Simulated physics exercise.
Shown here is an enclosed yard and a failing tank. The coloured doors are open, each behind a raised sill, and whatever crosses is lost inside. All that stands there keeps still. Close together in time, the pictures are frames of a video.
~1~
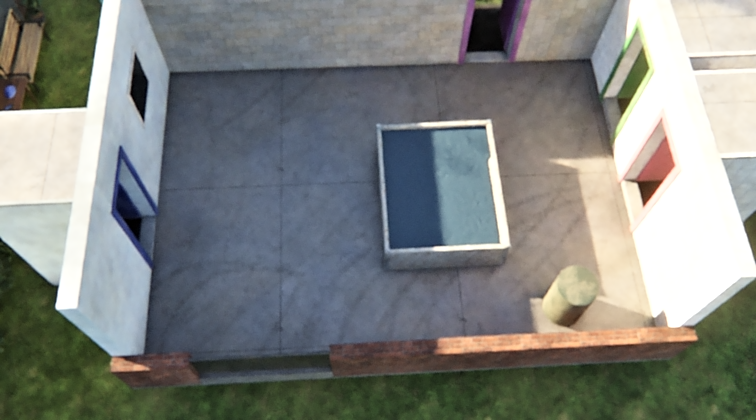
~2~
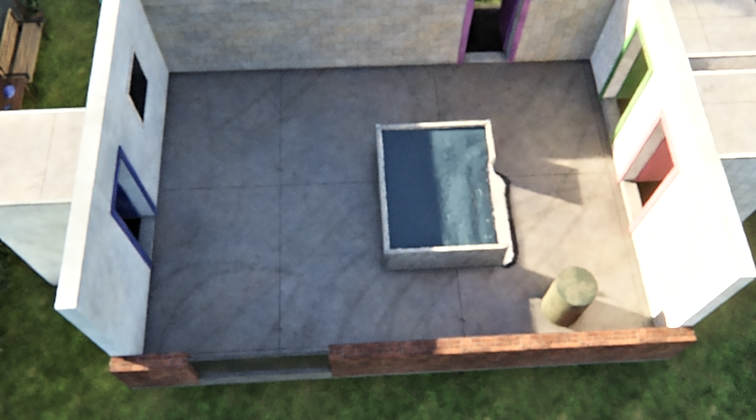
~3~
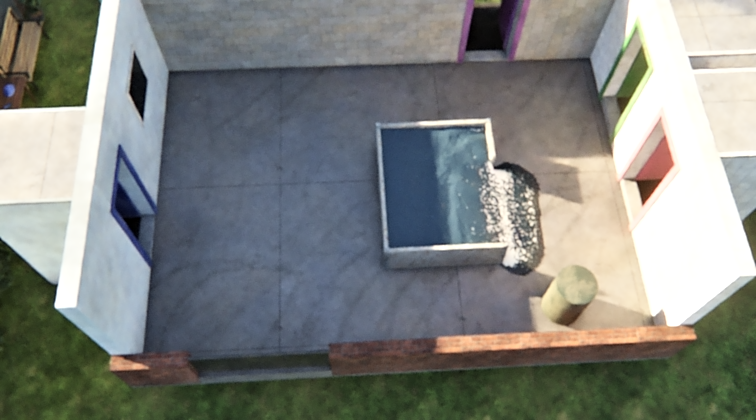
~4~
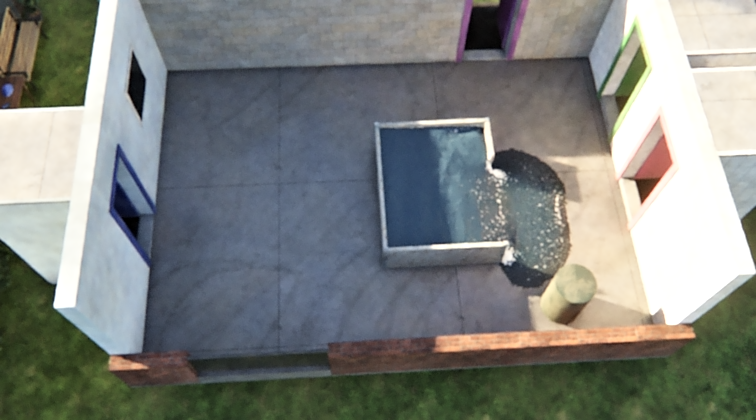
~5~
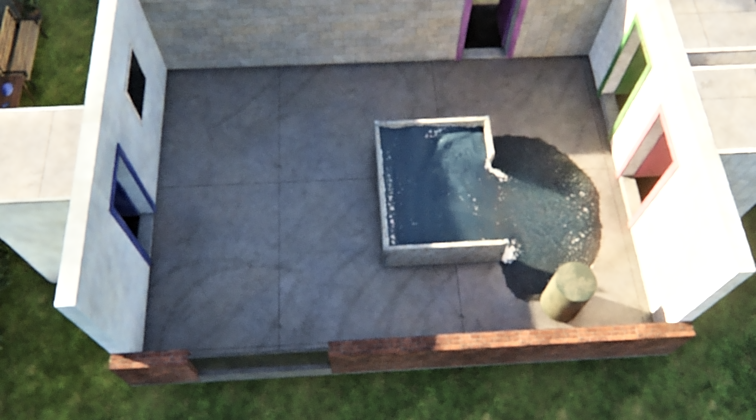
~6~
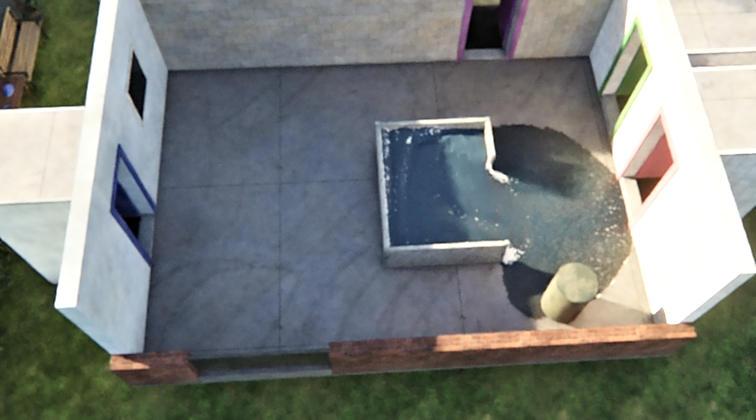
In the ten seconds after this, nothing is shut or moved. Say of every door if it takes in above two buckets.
In order: Green door: Little enough water. Pink door: Too much water. Purple door: Too much water. Blue door: Little enough water.
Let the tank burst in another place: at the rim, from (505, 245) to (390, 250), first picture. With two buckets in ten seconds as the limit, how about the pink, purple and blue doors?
In order: First the pink one misses the mark, then the purple one beats the mark, then the blue one beats the mark.
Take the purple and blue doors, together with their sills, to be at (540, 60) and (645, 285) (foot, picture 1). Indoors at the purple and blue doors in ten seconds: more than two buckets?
Purple door: Exceeds the limit; blue door: Exceeds the limit.
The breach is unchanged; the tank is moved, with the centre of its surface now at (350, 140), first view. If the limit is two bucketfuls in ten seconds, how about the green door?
Result for green: It tops the limit.
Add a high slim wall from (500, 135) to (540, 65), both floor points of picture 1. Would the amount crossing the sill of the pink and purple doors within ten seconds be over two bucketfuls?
What follows is that pink overshoots the limit while purple remains within bounds.
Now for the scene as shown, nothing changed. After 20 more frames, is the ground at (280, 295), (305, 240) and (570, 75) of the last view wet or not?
In turn, the points end up high and dry, high and dry and soaked.
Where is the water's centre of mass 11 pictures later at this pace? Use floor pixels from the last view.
I'd place it roughly at (519, 218).
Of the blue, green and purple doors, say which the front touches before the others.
It's the green-painted one.
A moment on, water covers 20 % of the floor; the green door wet at the sill, nothing in, the pink door far over two buckets in, the purple door not reached, the blue door not reached.
Next, water covers 20 % of the floor; the green door wet at the sill, nothing in, the pink door far over two buckets in, the purple door not reached, the blue door not reached.
Then, water covers 35 % of the floor; the green door wet at the sill, nothing in, the pink door far over two buckets in, the purple door wet at the sill, nothing in, the blue door not reached.
Later, water covers 70 % of the floor; the green door wet at the sill, nothing in, the pink door far over two buckets in, the purple door under two buckets in, the blue door wet at the sill, nothing in.
In the end, water covers 95 % of the floor; the green door wet at the sill, nothing in, the pink door far over two buckets in, the purple door over two buckets in, the blue door under two buckets in.
